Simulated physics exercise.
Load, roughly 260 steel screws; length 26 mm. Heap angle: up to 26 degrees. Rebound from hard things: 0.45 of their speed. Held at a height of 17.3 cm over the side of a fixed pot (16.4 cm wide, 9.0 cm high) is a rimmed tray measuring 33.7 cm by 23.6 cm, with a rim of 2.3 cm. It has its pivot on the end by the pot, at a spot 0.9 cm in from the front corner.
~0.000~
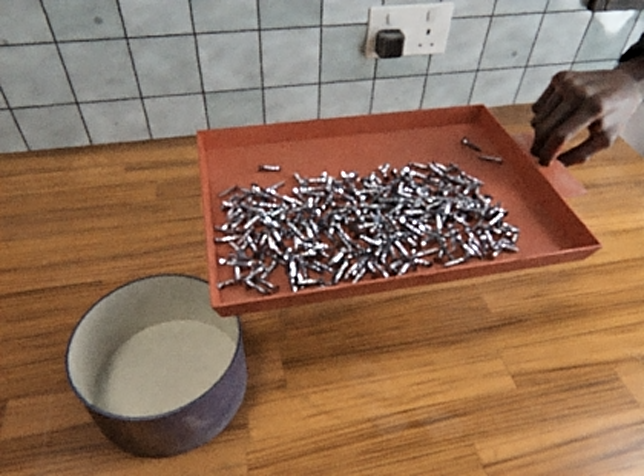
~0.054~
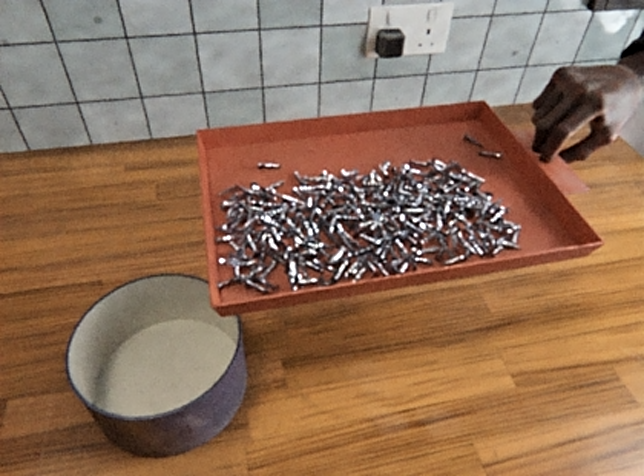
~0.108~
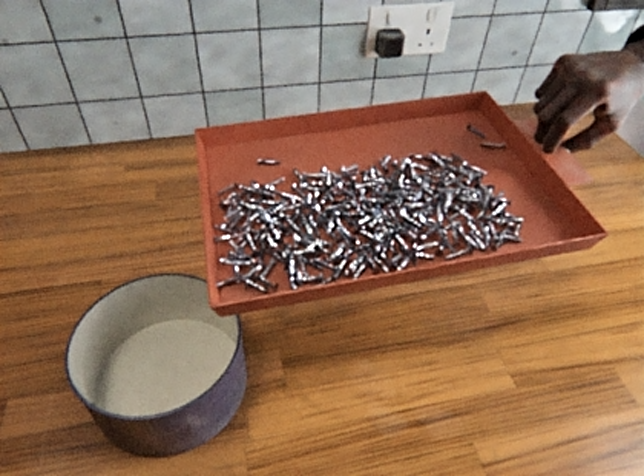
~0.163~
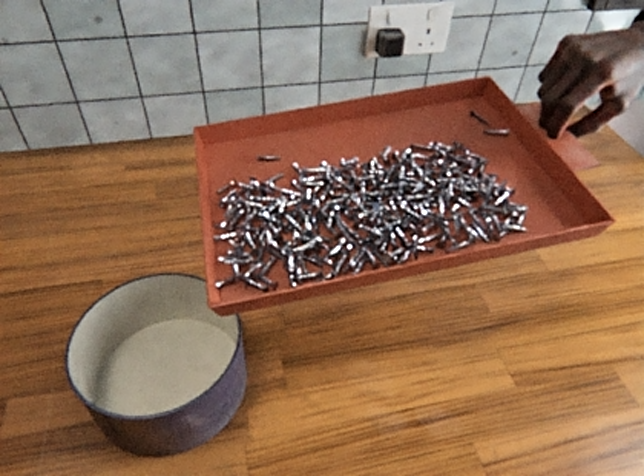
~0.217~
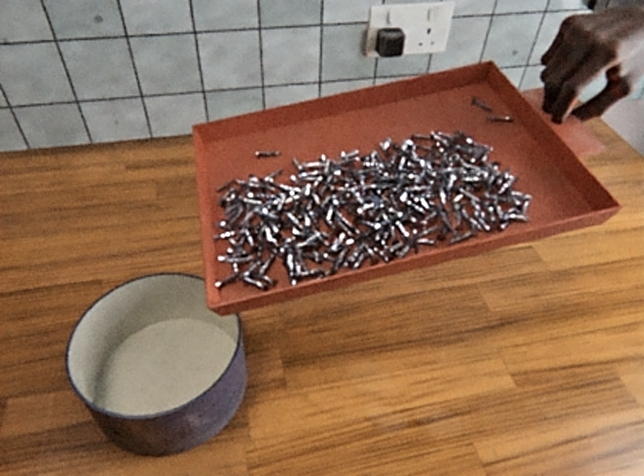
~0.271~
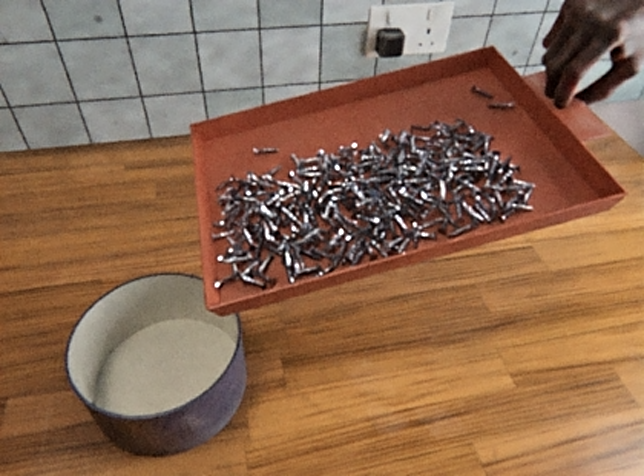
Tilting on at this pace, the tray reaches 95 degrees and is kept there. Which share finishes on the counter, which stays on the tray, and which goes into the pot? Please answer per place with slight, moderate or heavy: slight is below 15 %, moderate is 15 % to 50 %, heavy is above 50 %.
Per place: Counter slight, tray slight, pot heavy.
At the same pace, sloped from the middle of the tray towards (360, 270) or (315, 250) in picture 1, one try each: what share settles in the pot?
First try: About 0 percent; second try: About 40 percent.
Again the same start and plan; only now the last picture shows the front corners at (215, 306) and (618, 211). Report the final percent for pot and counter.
Final per cent - pot 10, counter 90.
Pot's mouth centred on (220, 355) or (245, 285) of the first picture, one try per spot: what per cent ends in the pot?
In order, about 70 and about 5 per cent.
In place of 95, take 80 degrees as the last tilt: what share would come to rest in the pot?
85 percent.
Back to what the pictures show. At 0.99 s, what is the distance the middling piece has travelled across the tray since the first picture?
It has moved some 11 cm from its start.
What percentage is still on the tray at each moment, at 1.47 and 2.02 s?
In turn: 75, 0.
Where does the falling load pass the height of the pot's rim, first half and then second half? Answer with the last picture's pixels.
Early: About (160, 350); late: About (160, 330).
Then, at 0.99 s, tilt 50 degrees; the tray holds 100 %, the pot 0 %.
After 1.47 s, tilt 76 degrees; the tray holds 75 %, the pot 20 %.
Then, at 2.02 s, tilt 95 degrees; the tray holds 0 %, the pot 90 %.
By 2.8 s all is still; counter 10 %, tray 0 %, pot 90 %.
